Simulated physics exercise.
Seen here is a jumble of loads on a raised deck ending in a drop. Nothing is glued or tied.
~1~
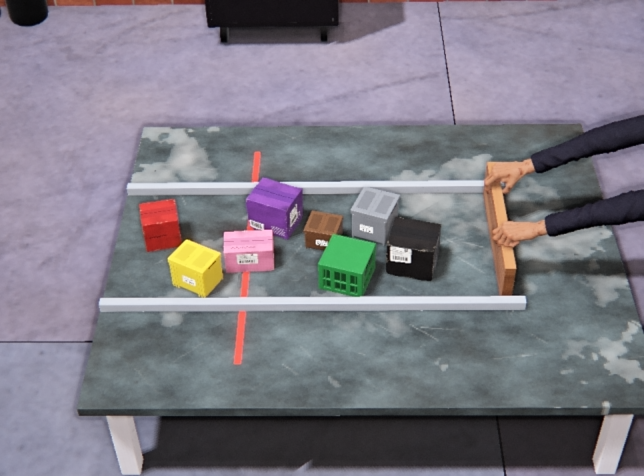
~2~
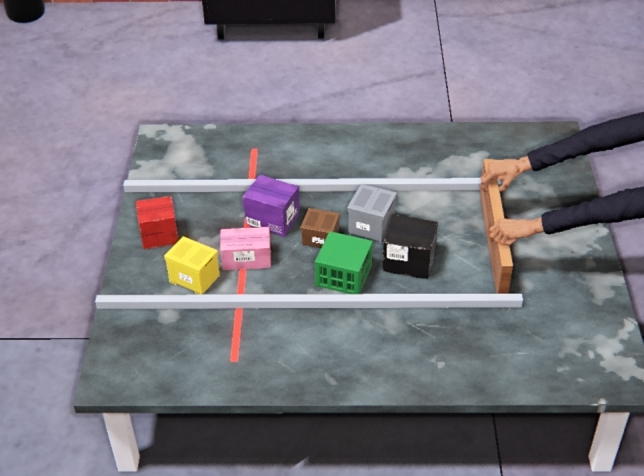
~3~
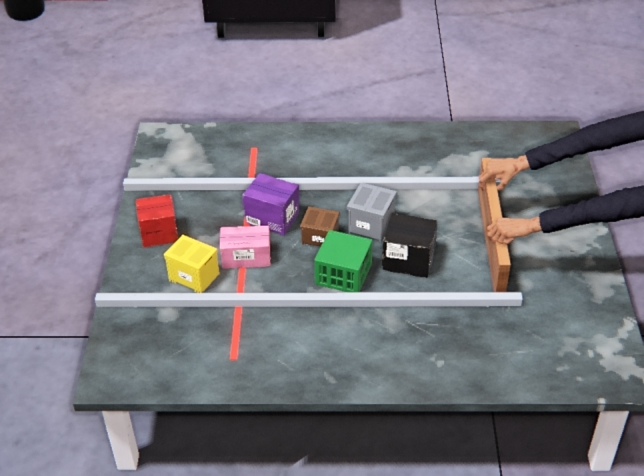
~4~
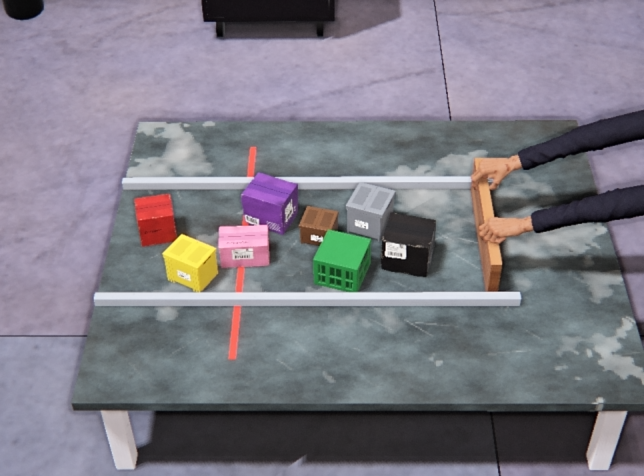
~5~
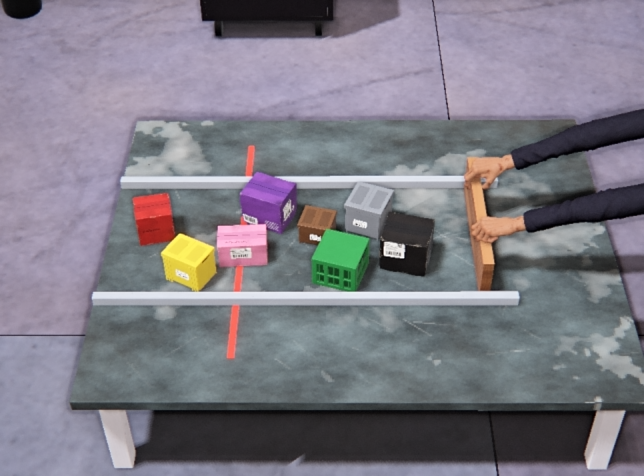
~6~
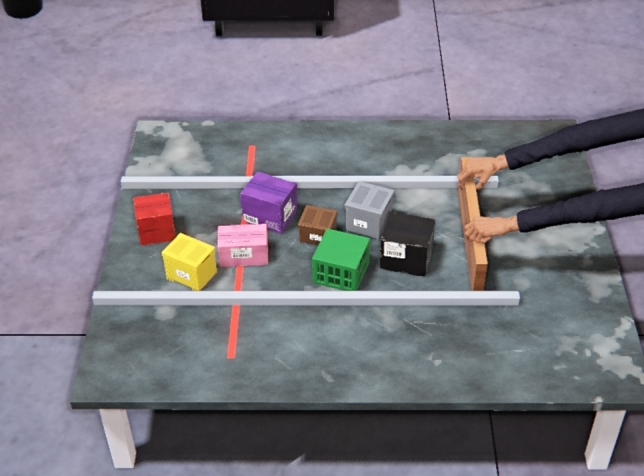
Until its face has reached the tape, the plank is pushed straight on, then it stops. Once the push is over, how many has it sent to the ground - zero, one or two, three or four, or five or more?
Once it is over, it has sent zero to the ground.
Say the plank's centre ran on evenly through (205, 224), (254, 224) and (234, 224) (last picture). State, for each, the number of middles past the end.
In order: 1, 0, 0.
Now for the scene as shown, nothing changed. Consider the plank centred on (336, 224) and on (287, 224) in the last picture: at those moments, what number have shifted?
At the first point the count is 6, at the second it's 8.
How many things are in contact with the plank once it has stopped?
In contact: 3.
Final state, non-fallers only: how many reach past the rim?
It's 0.
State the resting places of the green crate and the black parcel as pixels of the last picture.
Near (168, 269) and (215, 249).
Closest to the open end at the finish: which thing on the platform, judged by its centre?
That would be the yellow tote.
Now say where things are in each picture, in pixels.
Red box (161, 225); yellow tote (196, 269); pink box (249, 251); plank (499, 228); tape (249, 246), in the first picture.
Yellow tote (193, 267); grey tote (372, 214), in the second picture.
Pink box (246, 247); purple parcel (272, 204), in the third picture.
Red box (156, 220); plank (485, 224), in the fourth picture.
Yellow tote (190, 263); black parcel (407, 244), in the fifth picture.
Red box (155, 219); yellow tote (190, 263); pink box (243, 245); plank (471, 224); tape (243, 240), in the sixth picture.
A little later, none off yet; red box at rest near (155, 219); yellow tote at rest near (190, 263); pink box at rest near (243, 245).
Next, none off yet; red box at rest near (155, 219); yellow tote at rest near (190, 263); pink box shifted about its own width near (204, 242).
When it is over, the number that fall off is zero.
